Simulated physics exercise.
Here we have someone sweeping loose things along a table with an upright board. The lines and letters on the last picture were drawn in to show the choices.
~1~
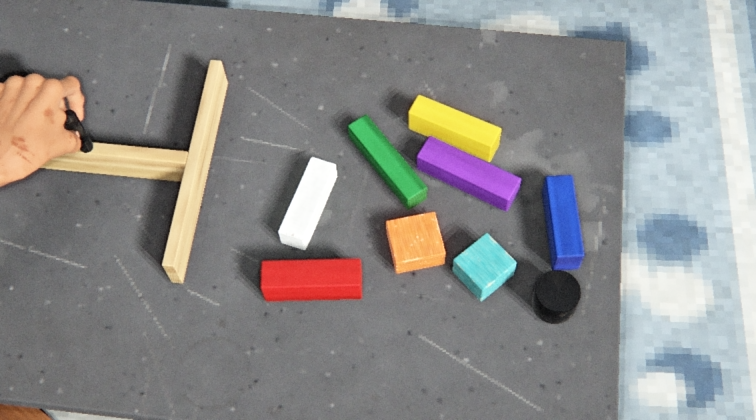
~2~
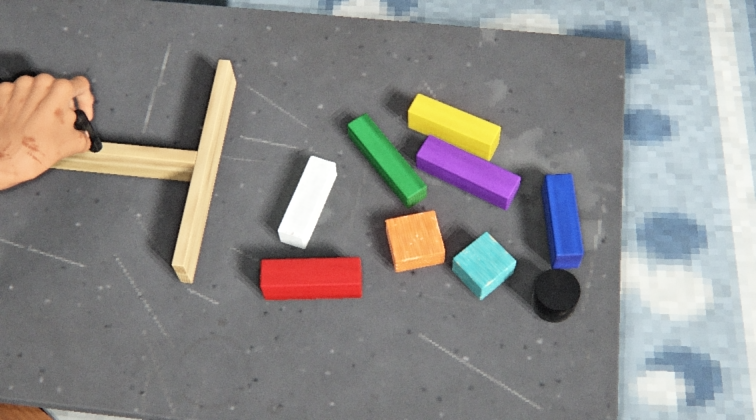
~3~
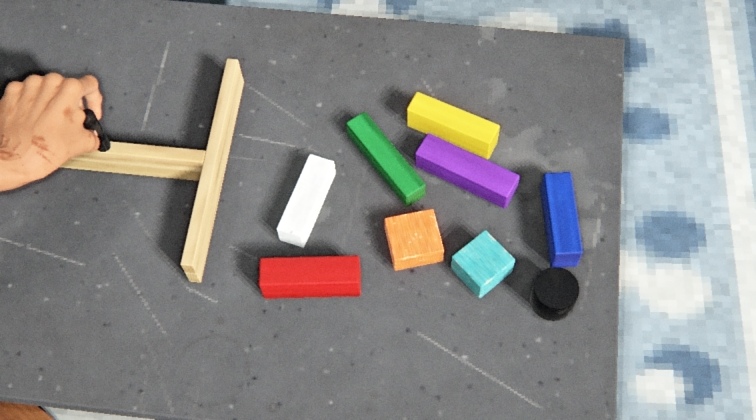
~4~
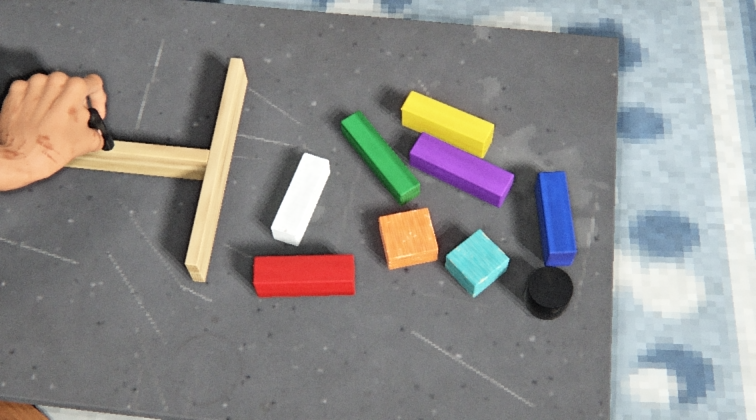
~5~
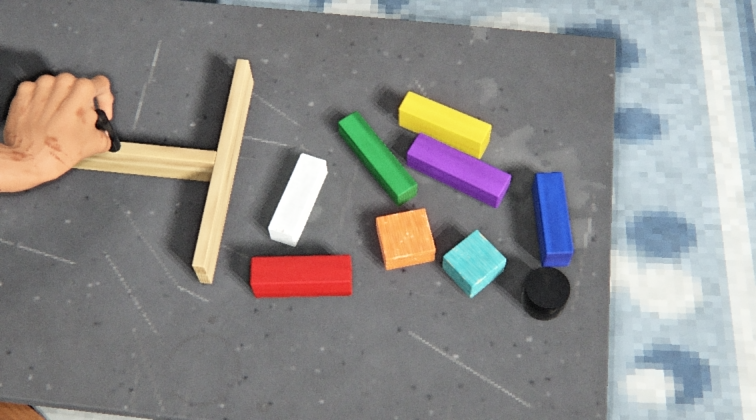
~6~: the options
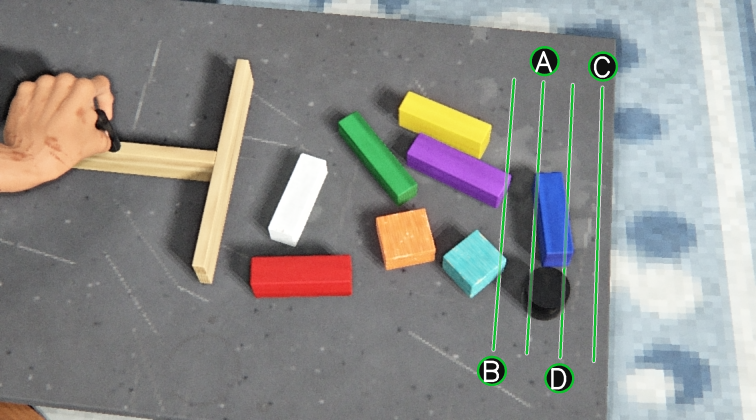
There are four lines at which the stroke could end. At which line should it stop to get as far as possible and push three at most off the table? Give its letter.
It can go as far as A.
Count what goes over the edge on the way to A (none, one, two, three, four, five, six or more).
Three.
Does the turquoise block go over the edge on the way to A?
Yes.
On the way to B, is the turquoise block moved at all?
Yes.
On the marked copy, A at (536, 209); B at (504, 206); C at (598, 215); D at (567, 212).
With A. Early on, board (333, 168); red stick (374, 291); green stick (384, 160).
Further on, board (446, 180); black tin (583, 306); blue stick (568, 219).
At the end, board (535, 188); blue stick over the edge; black tin over the edge; three fallen.
As for the rest, B is within the limit but short; C drops nine; D drops seven.
